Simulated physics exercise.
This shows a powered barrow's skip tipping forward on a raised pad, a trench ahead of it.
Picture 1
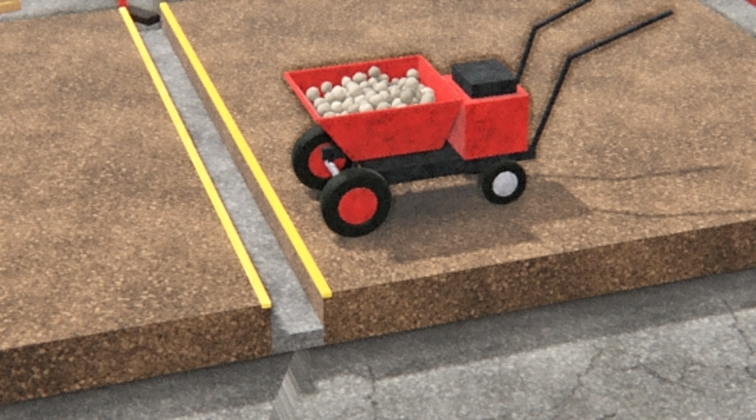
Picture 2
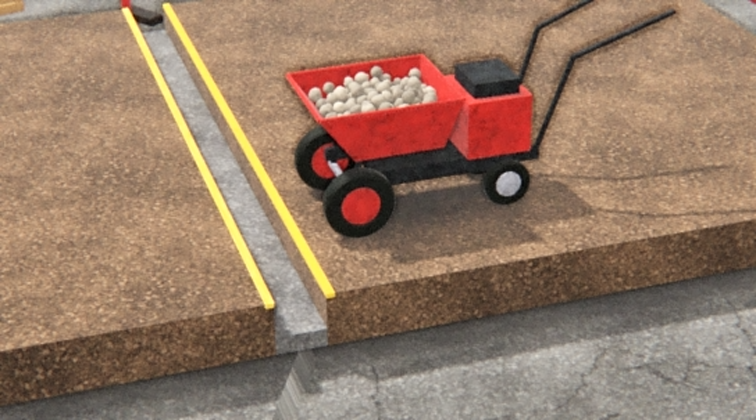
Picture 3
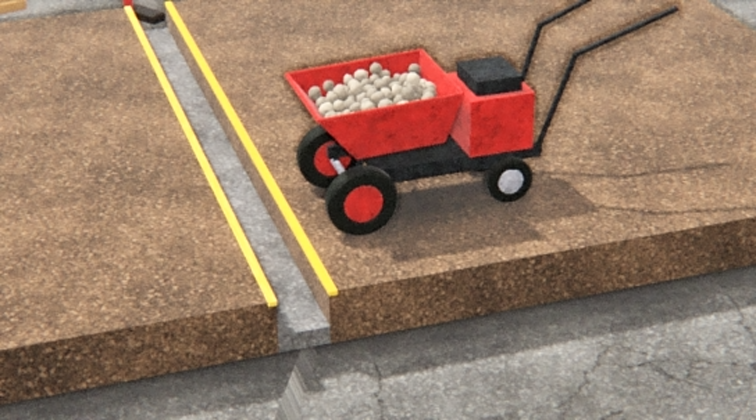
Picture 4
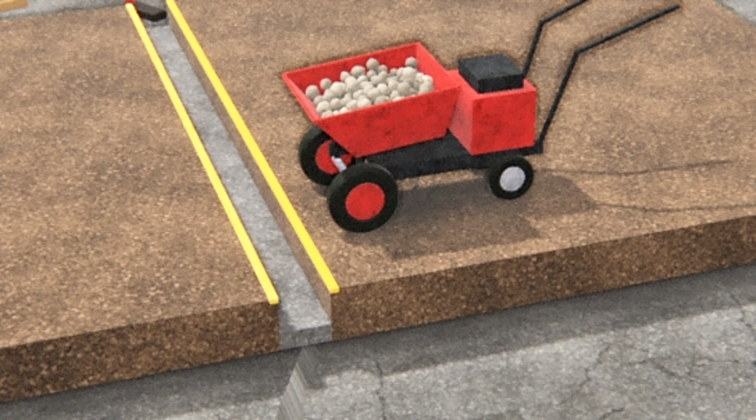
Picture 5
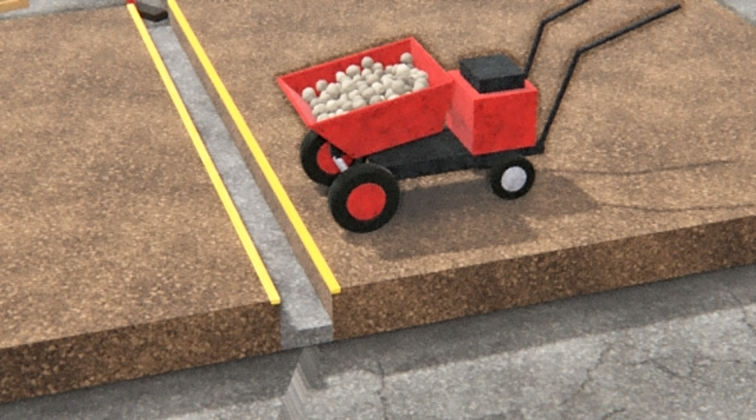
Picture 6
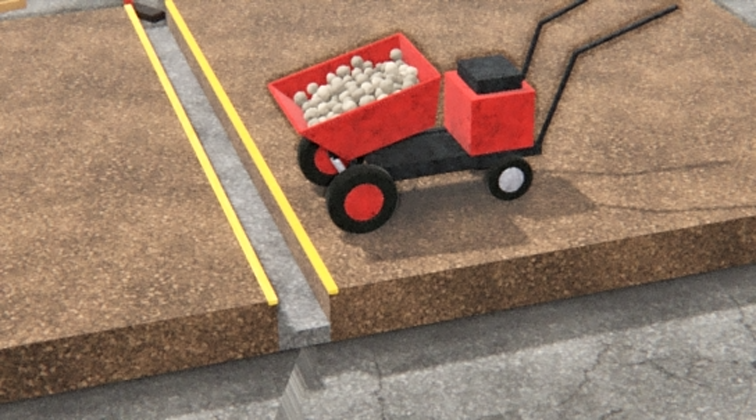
Red powered barrow standing beside a yellow-edged trench on a brown pad, its skip of pale pebbles slowly tilting forward to the left.
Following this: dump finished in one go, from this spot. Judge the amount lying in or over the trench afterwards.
More out than in.
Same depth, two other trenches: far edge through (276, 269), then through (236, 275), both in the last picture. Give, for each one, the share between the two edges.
Close to 0 per cent in the first, close to 60 per cent in the second.
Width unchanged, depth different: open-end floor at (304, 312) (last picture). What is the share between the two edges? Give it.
I'd put it at about 10 in a hundred.
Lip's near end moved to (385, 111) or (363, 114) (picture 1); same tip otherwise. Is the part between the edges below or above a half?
The first try ends with the greater portion between the edges, the second with the greater portion.
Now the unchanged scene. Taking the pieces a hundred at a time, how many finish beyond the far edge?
Around 70 %.
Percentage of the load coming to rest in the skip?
Around 25 %.
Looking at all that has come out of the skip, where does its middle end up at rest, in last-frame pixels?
At about (195, 224).
Shortly afterwards, skip tipped steeply; the whole lot in the skip.
Next, skip tipped right over; near two thirds in the skip; only a few in or heaped over the trench; near a third beyond it; only a few falling.
Some moments later, skip tipped right over; near a quarter in the skip; a little in or heaped over the trench; near two thirds beyond it.
In the end, skip tipped right over; near a quarter in the skip; a little in or heaped over the trench; near two thirds beyond it.
